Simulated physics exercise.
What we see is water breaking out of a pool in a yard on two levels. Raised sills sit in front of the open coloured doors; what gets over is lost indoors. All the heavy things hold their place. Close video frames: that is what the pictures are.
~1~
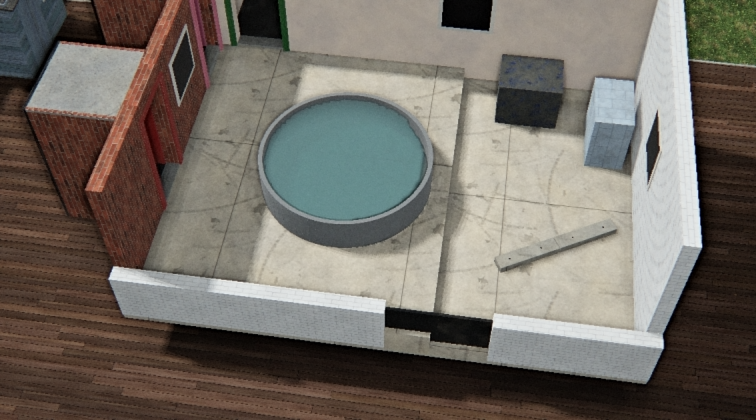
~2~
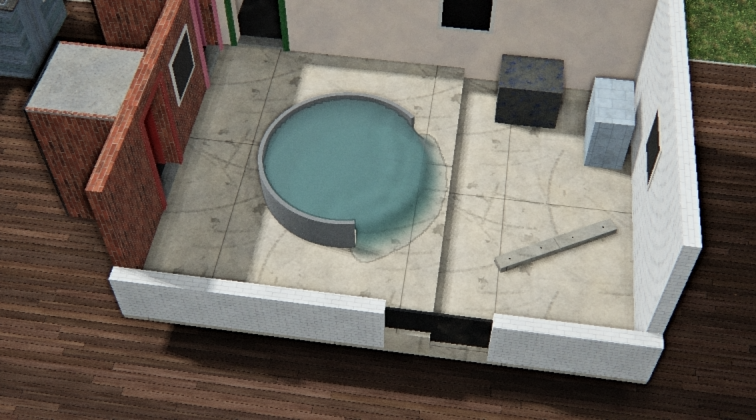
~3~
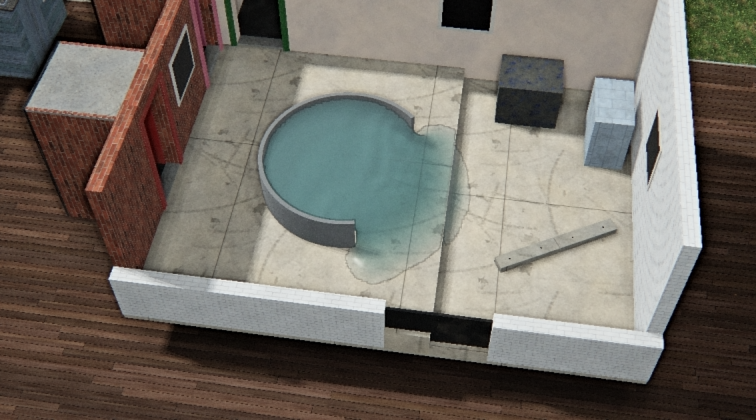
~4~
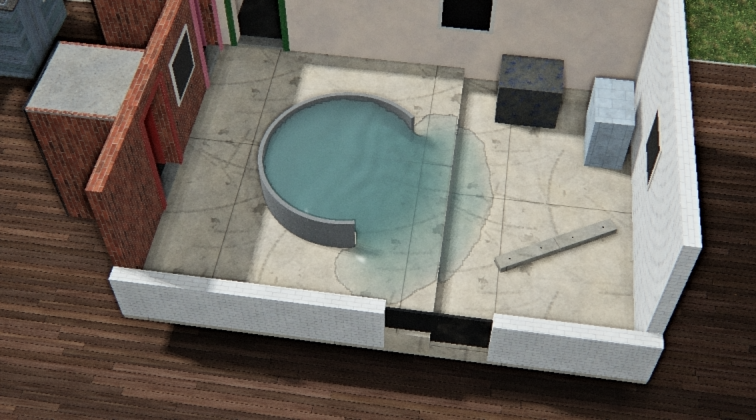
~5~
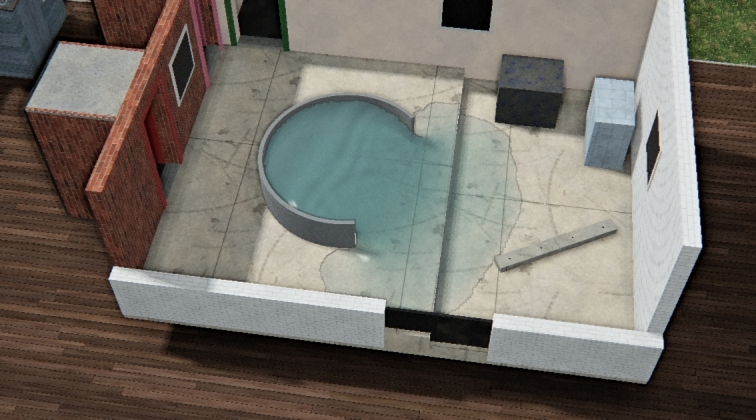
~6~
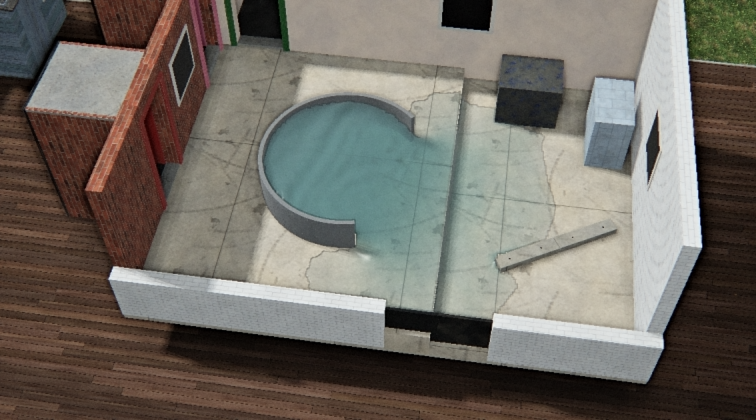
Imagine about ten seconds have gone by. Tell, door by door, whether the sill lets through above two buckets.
One by one: Red door: Two pails at most; green door: Two pails at most; pink door: Two pails at most.
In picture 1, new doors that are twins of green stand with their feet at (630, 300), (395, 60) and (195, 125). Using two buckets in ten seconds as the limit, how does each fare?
Lab note, doors in listed order: Over the limit, under the limit, under the limit.
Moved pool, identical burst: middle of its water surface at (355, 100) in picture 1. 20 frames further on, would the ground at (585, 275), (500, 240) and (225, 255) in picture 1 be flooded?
Taking them in the order asked: Inundated, then inundated, then spared.
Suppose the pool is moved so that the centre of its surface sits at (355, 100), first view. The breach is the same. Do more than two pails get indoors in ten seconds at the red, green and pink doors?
My reading: Red door falls short, green door falls short, pink door falls short.
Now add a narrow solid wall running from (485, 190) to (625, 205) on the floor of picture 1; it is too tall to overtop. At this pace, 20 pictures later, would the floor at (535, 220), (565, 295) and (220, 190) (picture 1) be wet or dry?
Submerged; submerged; untouched.
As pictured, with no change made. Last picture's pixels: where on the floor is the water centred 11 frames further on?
I reckon somewhere around (449, 216).
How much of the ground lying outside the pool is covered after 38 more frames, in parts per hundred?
That works out to some 55 in a hundred.
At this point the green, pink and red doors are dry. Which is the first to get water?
That would be the one in red.
A moment on, water covers 40 % of the floor; the red door not reached, the green door not reached, the pink door not reached.
Next, water covers 55 % of the floor; the red door not reached, the green door not reached, the pink door not reached.
Then, water covers 60 % of the floor; the red door not reached, the green door not reached, the pink door not reached.
Later, water covers 55 % of the floor; the red door not reached, the green door not reached, the pink door not reached.
In the end, water covers 60 % of the floor; the red door wet at the sill, nothing in, the green door not reached, the pink door not reached.
